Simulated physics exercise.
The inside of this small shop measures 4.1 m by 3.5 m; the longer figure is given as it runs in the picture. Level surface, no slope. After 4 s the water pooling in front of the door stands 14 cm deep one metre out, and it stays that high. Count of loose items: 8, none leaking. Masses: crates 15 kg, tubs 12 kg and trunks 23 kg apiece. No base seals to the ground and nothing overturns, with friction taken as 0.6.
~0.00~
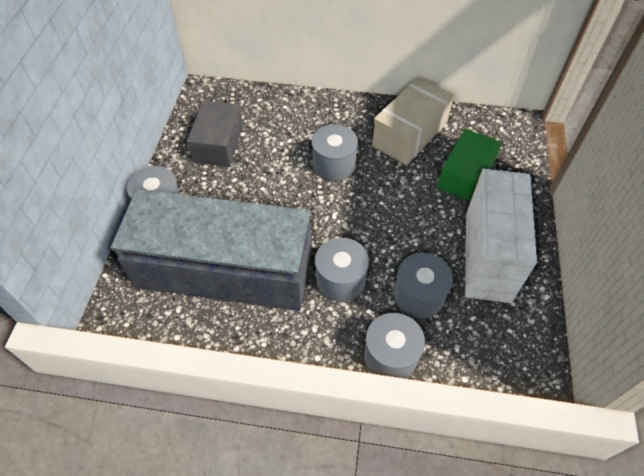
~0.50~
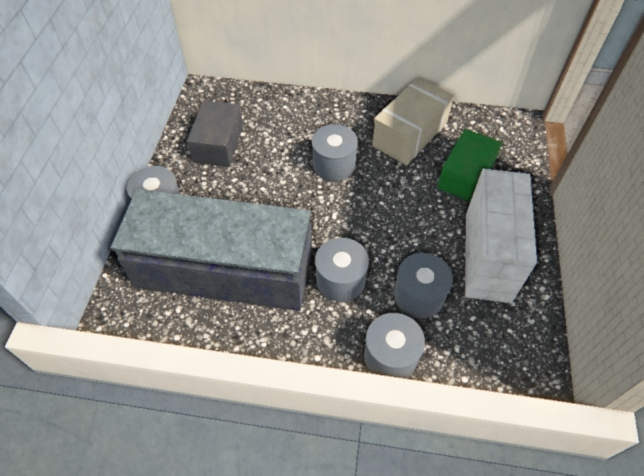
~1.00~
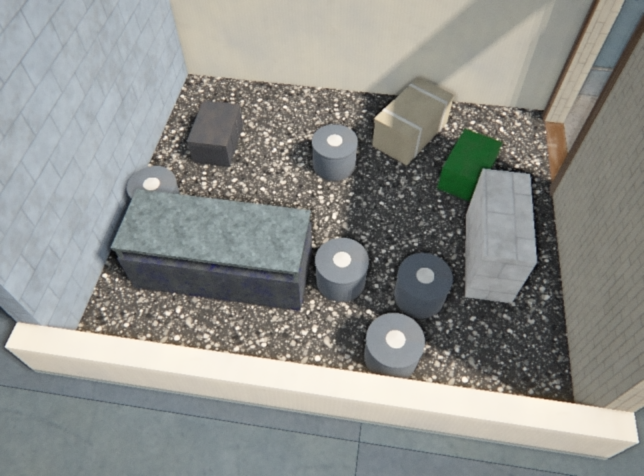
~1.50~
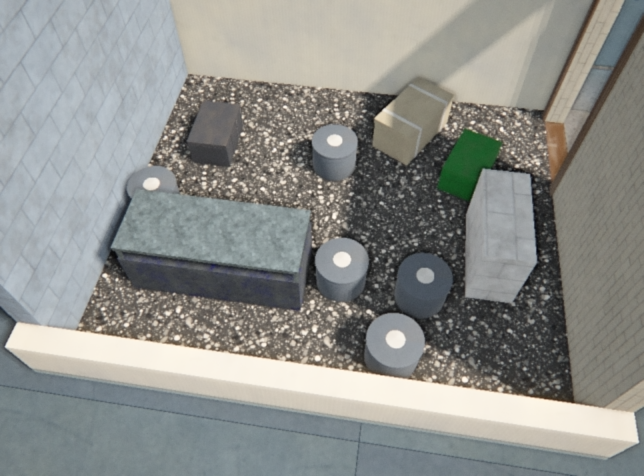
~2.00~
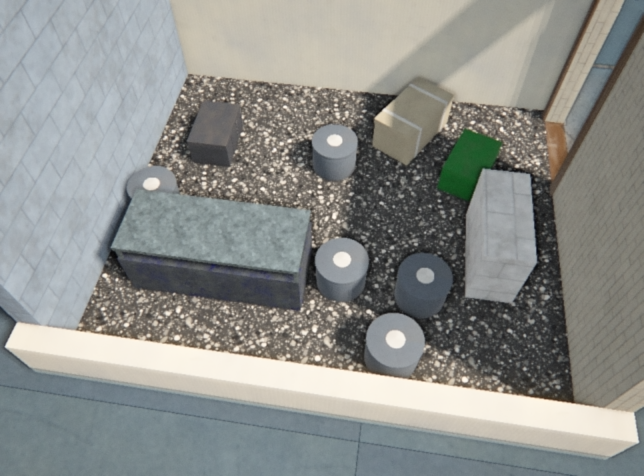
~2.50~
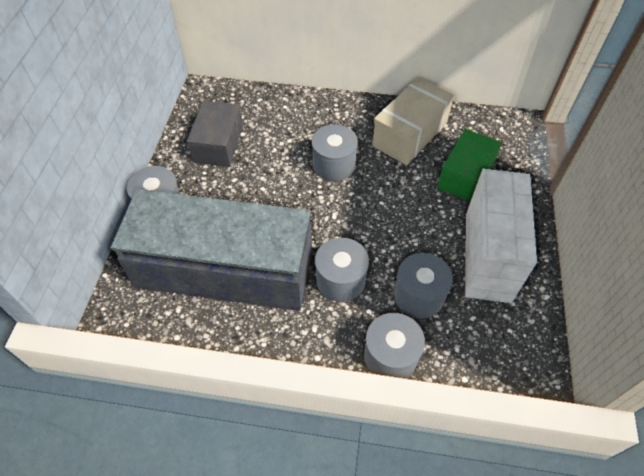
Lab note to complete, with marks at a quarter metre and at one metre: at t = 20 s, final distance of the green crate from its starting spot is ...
At t = 20 s the distance is above one metre.
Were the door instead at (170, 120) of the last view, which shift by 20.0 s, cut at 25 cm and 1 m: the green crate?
Then the green crate would have shifted modestly.
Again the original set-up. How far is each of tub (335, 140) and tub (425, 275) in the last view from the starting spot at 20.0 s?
First 120 cm, then 5 cm.
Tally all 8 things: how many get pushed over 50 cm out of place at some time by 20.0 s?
By my count, 6.
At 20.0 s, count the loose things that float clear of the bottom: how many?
Total: 7.
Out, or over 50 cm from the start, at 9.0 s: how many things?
By that point, 2.
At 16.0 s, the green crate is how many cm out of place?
By then it has shifted roughly 200 cm.
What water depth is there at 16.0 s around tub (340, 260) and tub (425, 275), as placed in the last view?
Some 6 cm at the first, some 5 cm at the second.
After 4.0 s the green crate is near (473, 155), 0.0 m from its start, aground; 0 afloat.
After 9.0 s the green crate is near (342, 208), 1.4 m from its start, aground; 0 afloat.
After 16.0 s the green crate is near (249, 132), 2.2 m from its start, afloat; 5 afloat.
After 20.0 s the green crate is near (234, 72), 2.7 m from its start, afloat; 7 afloat.
